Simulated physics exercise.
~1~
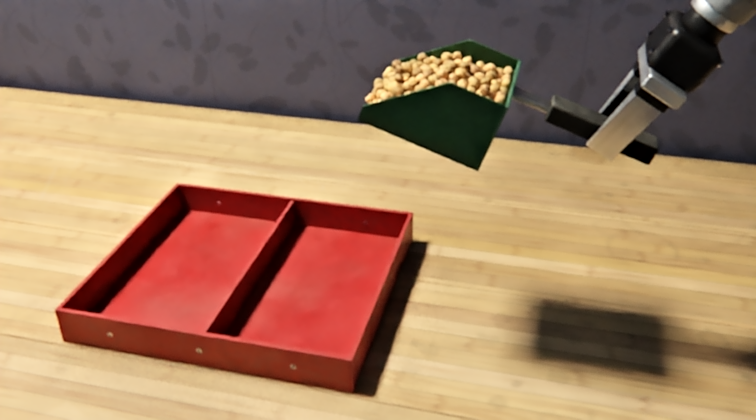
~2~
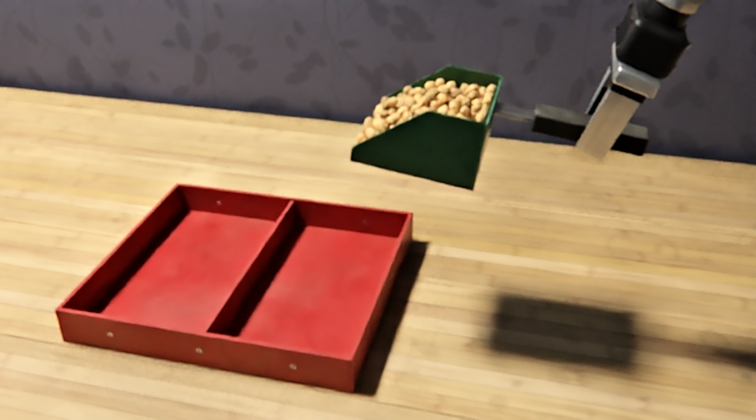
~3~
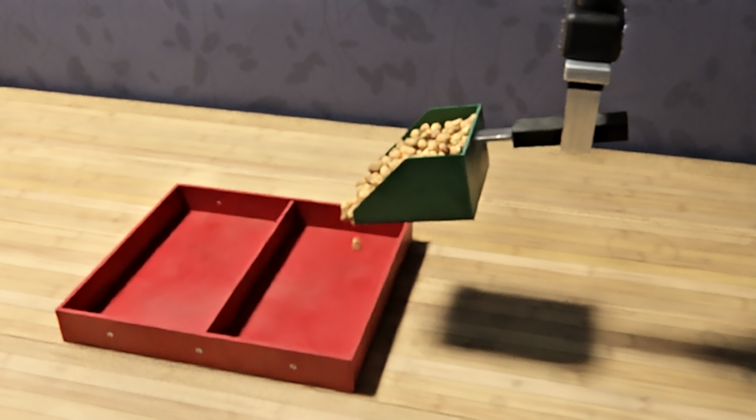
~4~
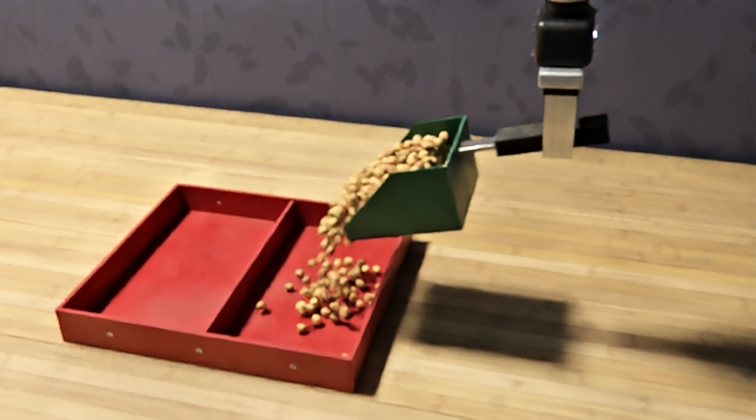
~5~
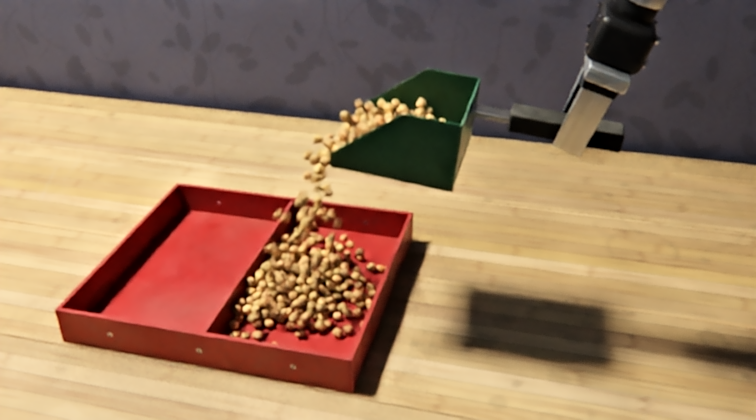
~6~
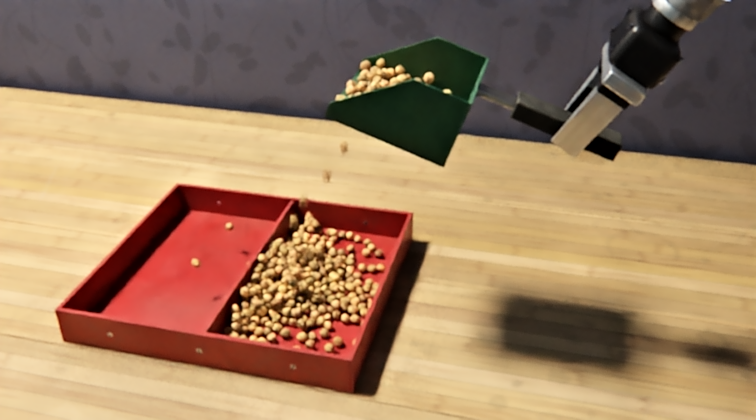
Green scoop on a robot arm tipping chickpeas into the right half of a divided red tray, then tilting back still partly loaded.
